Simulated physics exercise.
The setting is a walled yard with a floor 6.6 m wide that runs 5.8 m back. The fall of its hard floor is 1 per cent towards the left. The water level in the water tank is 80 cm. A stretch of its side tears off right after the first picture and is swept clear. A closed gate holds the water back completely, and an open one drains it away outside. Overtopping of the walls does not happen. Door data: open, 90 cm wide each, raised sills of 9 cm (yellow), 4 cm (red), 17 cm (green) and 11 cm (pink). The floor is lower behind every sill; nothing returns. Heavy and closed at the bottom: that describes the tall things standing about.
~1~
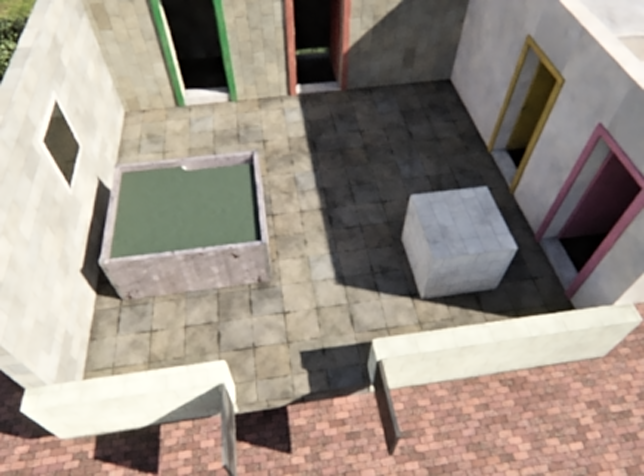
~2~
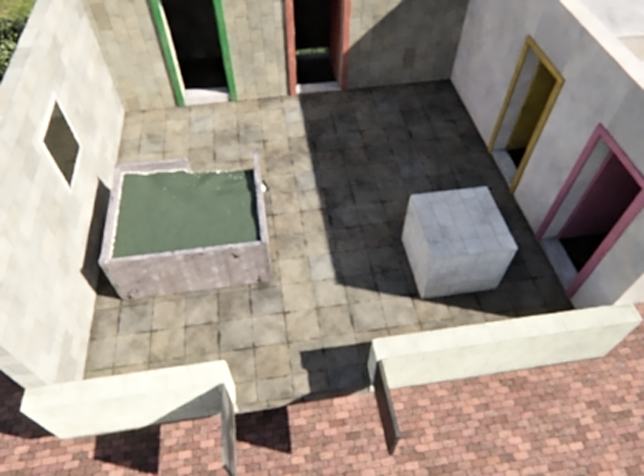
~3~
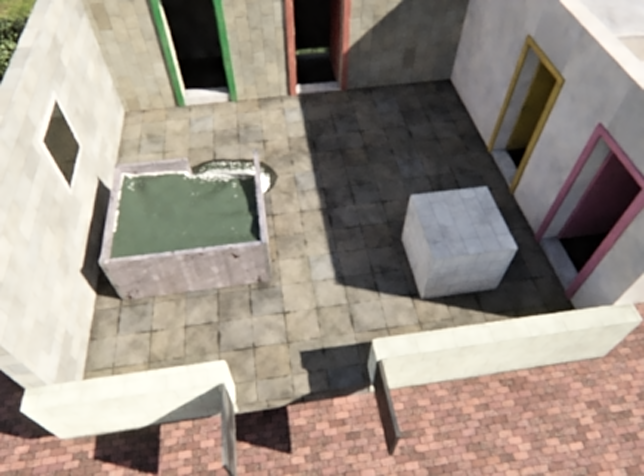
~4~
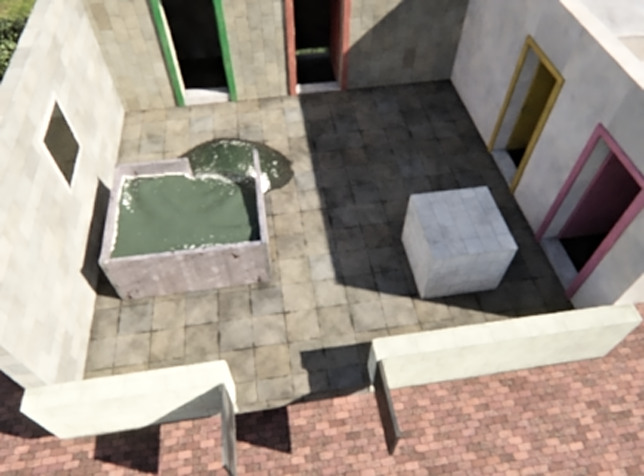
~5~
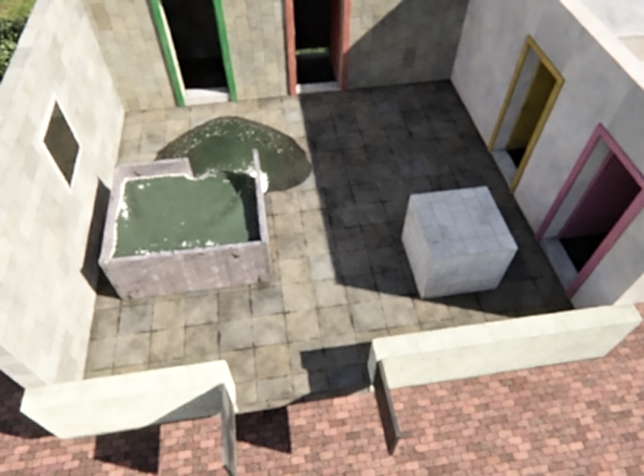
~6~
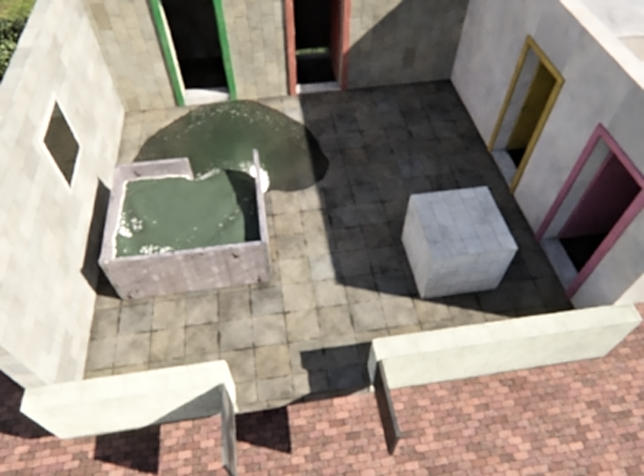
Green water pours from the far side of a stone tank and spreads across the paved yard.
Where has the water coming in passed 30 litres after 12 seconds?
My prediction: The yellow door will undershoot the limit; the red door will overshoot the limit; the green door will overshoot the limit; the pink door will undershoot the limit.
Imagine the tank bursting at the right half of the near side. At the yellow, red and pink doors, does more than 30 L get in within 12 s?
At yellow the amount is beneath the mark, at red it is beneath the mark, and at pink it is beneath the mark.
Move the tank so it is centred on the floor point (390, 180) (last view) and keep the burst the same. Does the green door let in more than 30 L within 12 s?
Then, at green, it's within bounds.
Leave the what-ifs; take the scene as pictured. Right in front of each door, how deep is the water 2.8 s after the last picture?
Measured in centimetres, the yellow door gives 3, the red door 11, the green door 22 and the pink door 0.
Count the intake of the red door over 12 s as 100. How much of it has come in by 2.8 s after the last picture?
Roughly 60 percent is in by then.
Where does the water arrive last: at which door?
That's the pink door.
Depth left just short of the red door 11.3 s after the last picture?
Depth: Approx. 7.0 cm.
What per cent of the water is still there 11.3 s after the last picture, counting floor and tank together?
Around 82 percent of the water.
Then, 0.7 s after the last picture water covers 30 % of the floor and is deepest (38 cm) near (232, 188); yellow door not reached, red door 16 cm at the sill, 3 L in, green door 35 cm at the sill, 51 L in, pink door not reached.
Then, 1.5 s after the last picture water covers 35 % of the floor and is deepest (34 cm) near (125, 114); yellow door not reached, red door 16 cm at the sill, 57 L in, green door 32 cm at the sill, 127 L in, pink door not reached.
Then, 2.8 s after the last picture water covers 40 % of the floor and is deepest (26 cm) near (125, 114); yellow door 3 cm at the sill, 0 L in, red door 11 cm at the sill, 109 L in, green door 22 cm at the sill, 176 L in, pink door not reached.
Then, 6.3 s after the last picture water covers 80 % of the floor and is deepest (16 cm) near (113, 186); yellow door 6 cm at the sill, 0 L in, red door 8 cm at the sill, 164 L in, green door 12 cm at the sill, 187 L in, pink door 2 cm at the sill, 0 L in.
Then, 11.3 s after the last picture water covers 100 % of the floor and is deepest (10 cm) near (269, 234); yellow door 3 cm at the sill, 0 L in, red door 7 cm at the sill, 188 L in, green door 7 cm at the sill, 187 L in, pink door 7 cm at the sill, 0 L in.
